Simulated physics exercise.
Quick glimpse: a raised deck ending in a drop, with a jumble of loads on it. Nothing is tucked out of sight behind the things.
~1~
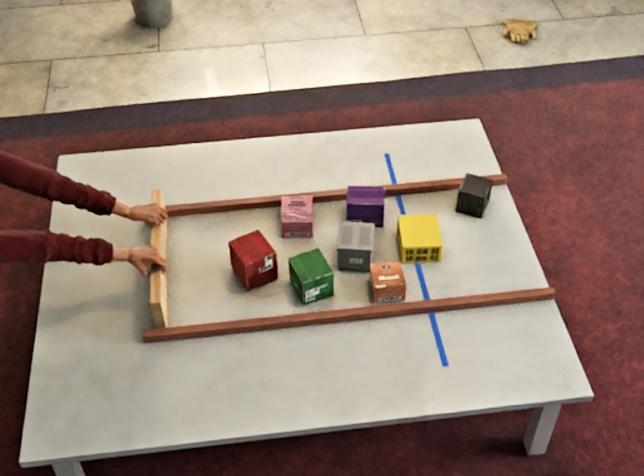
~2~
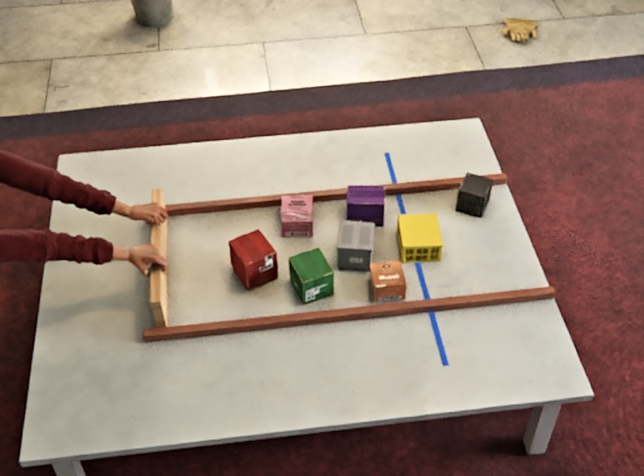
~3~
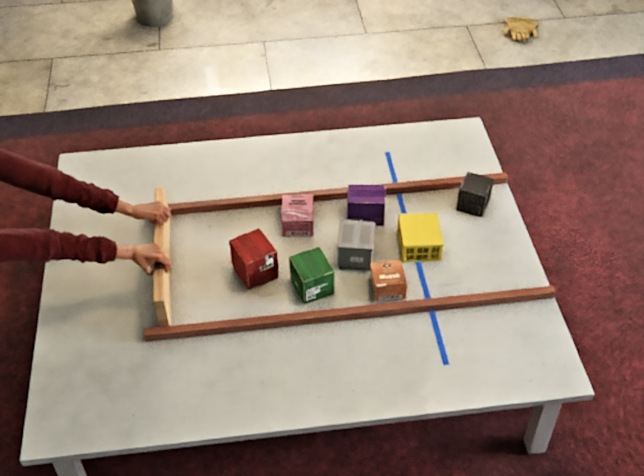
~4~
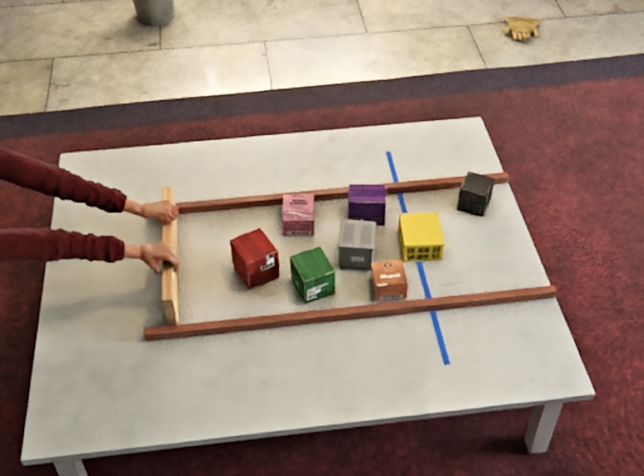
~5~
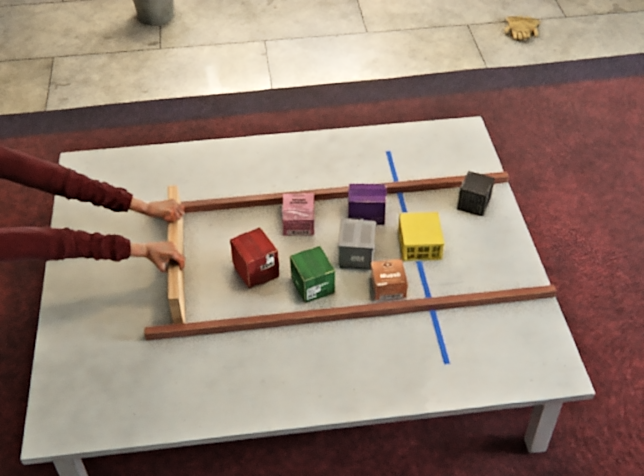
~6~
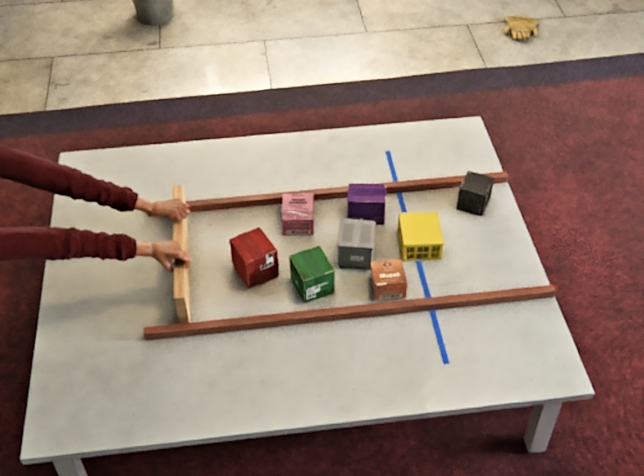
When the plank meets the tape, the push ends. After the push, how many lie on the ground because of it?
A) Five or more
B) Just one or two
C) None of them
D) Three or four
C.
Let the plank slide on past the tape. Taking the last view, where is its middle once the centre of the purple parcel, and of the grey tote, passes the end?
The middle is at (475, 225) when it's the purple parcel, and at (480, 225) when it's the grey tote.
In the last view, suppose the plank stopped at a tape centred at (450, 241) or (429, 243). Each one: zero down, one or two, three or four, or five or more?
The first spot gives one or two, the second gives none.
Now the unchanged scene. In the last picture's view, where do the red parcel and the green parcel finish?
Final positions - red parcel around (435, 244), green parcel around (472, 266).
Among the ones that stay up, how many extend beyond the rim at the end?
Looks like 0 of them.
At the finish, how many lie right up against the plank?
So the total is 2.
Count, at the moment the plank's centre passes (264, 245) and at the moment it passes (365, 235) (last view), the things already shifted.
So far 2, and 7 at the second.
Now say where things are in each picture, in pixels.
In the first frame, black crate (474, 196); yellow crate (419, 239); orange box (388, 282); plank (159, 258); tape (413, 247).
In the second frame, yellow crate (419, 238); pink box (297, 216).
In the third frame, orange box (388, 281); purple parcel (366, 205).
In the fourth frame, black crate (476, 194); plank (170, 255).
In the fifth frame, yellow crate (421, 236); grey tote (357, 245).
In the sixth frame, black crate (475, 193); yellow crate (420, 236); orange box (388, 279); plank (181, 253); tape (414, 245).
Early on, none off yet; black crate at rest near (475, 193); yellow crate at rest near (420, 236); orange box at rest near (388, 279).
A while later, none off yet; black crate at rest near (475, 193); yellow crate moving near (423, 235); orange box travelled about its own width near (425, 280).
Finally, the number that fall off is zero.
